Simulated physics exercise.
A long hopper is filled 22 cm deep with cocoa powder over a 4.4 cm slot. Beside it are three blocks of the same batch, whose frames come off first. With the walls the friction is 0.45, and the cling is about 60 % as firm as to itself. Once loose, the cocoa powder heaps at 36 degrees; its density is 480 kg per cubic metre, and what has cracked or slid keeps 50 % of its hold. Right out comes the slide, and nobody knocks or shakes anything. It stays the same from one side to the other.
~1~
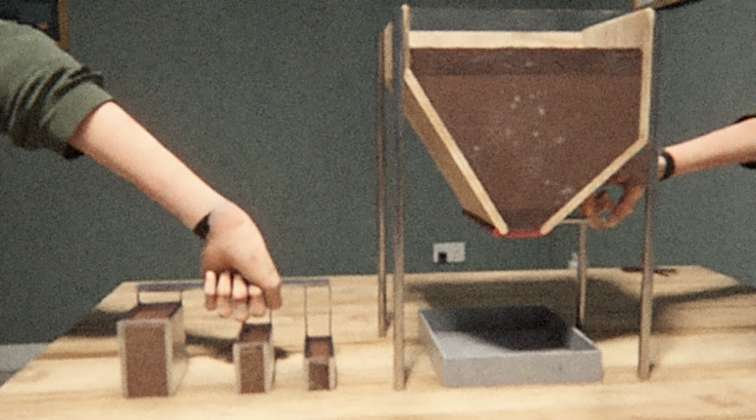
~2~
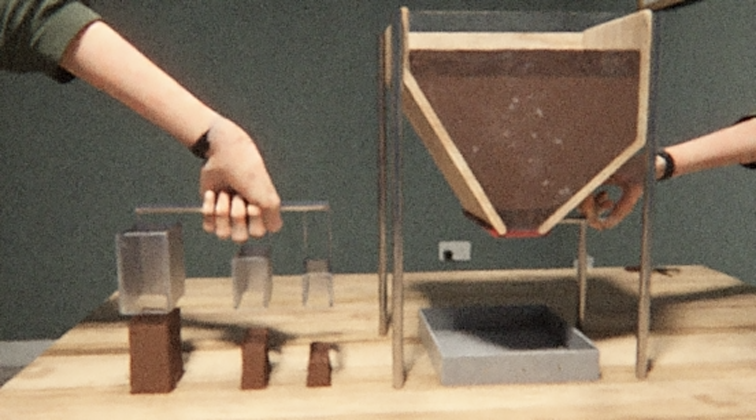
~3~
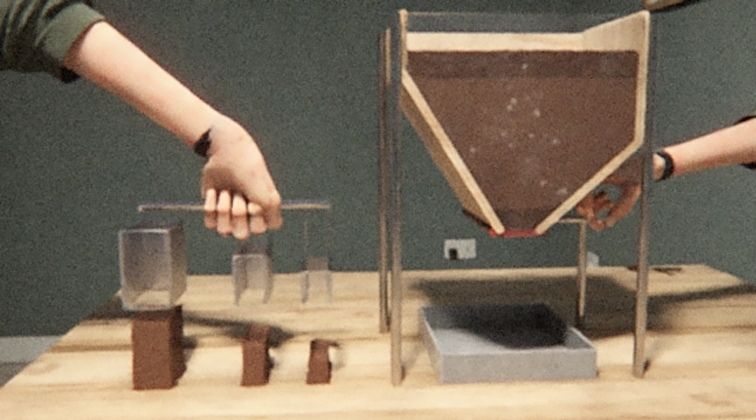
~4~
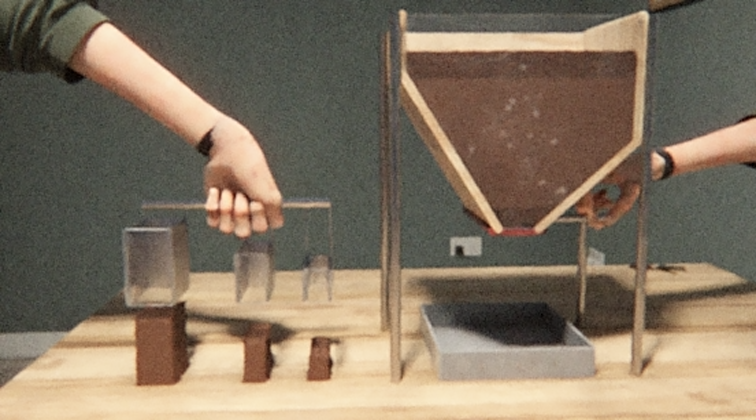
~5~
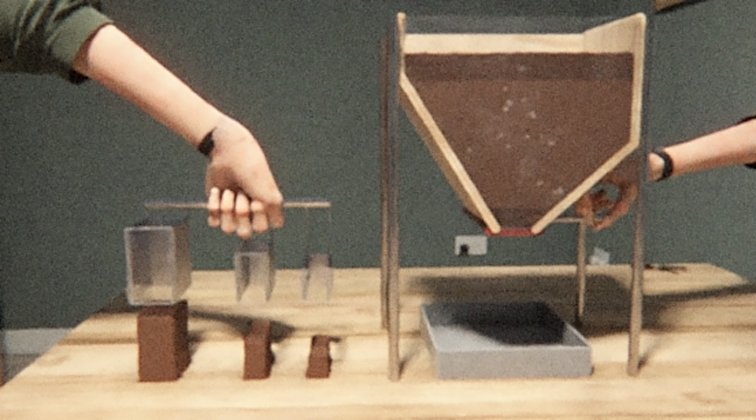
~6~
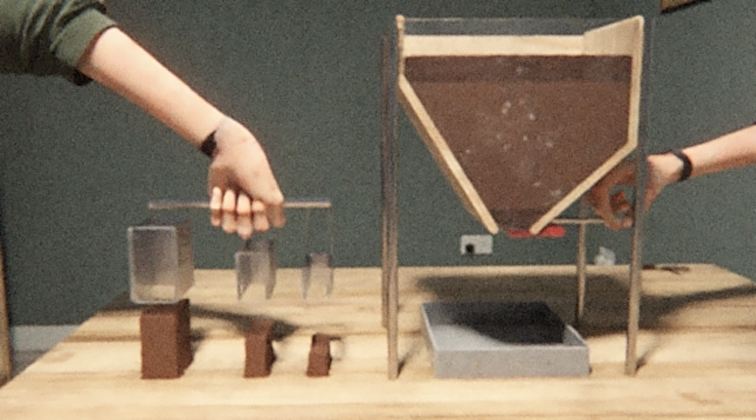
A hand lifted three joined clear molds off three brown blocks of powder, which stayed standing, and held them above; then another hand at the right began pulling the red slide from under the filled hopper.
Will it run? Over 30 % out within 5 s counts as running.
It seizes up.
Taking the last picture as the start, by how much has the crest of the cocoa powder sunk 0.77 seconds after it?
About 0.0 centimetres.
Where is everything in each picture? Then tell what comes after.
In the first picture, end of the slide at (542, 232), not yet moved; highest point of the cocoa powder at (418, 47); test blocks 9.0 cm, 5.6 cm, 3.4 cm high (left to right).
In the second picture, end of the slide at (540, 232), not yet moved; highest point of the cocoa powder at (417, 48); test blocks 9.0 cm, 5.6 cm, 3.4 cm high (left to right).
In the third picture, end of the slide at (537, 232), not yet moved; highest point of the cocoa powder at (415, 50); test blocks 9.0 cm, 5.6 cm, 3.4 cm high (left to right).
In the fourth picture, end of the slide at (536, 231), not yet moved; highest point of the cocoa powder at (414, 50); test blocks 9.0 cm, 5.6 cm, 3.4 cm high (left to right).
In the fifth picture, end of the slide at (533, 231), not yet moved; highest point of the cocoa powder at (413, 52); test blocks 9.0 cm, 5.6 cm, 3.4 cm high (left to right).
In the sixth picture, end of the slide at (554, 232), moved 3.0 cm; highest point of the cocoa powder at (438, 55); test blocks 9.0 cm, 5.6 cm, 3.4 cm high (left to right).
Another 0.35 s on from the sixth picture, 0 % has run out.
Another 0.77 s on from the sixth picture, 0 % has run out.
Another 1.18 s on from the sixth picture, 0 % has run out.
Another 1.60 s on from the sixth picture, 0 % has run out.
Another 4.90 s on from the sixth picture, at the end, 0 % has run out.
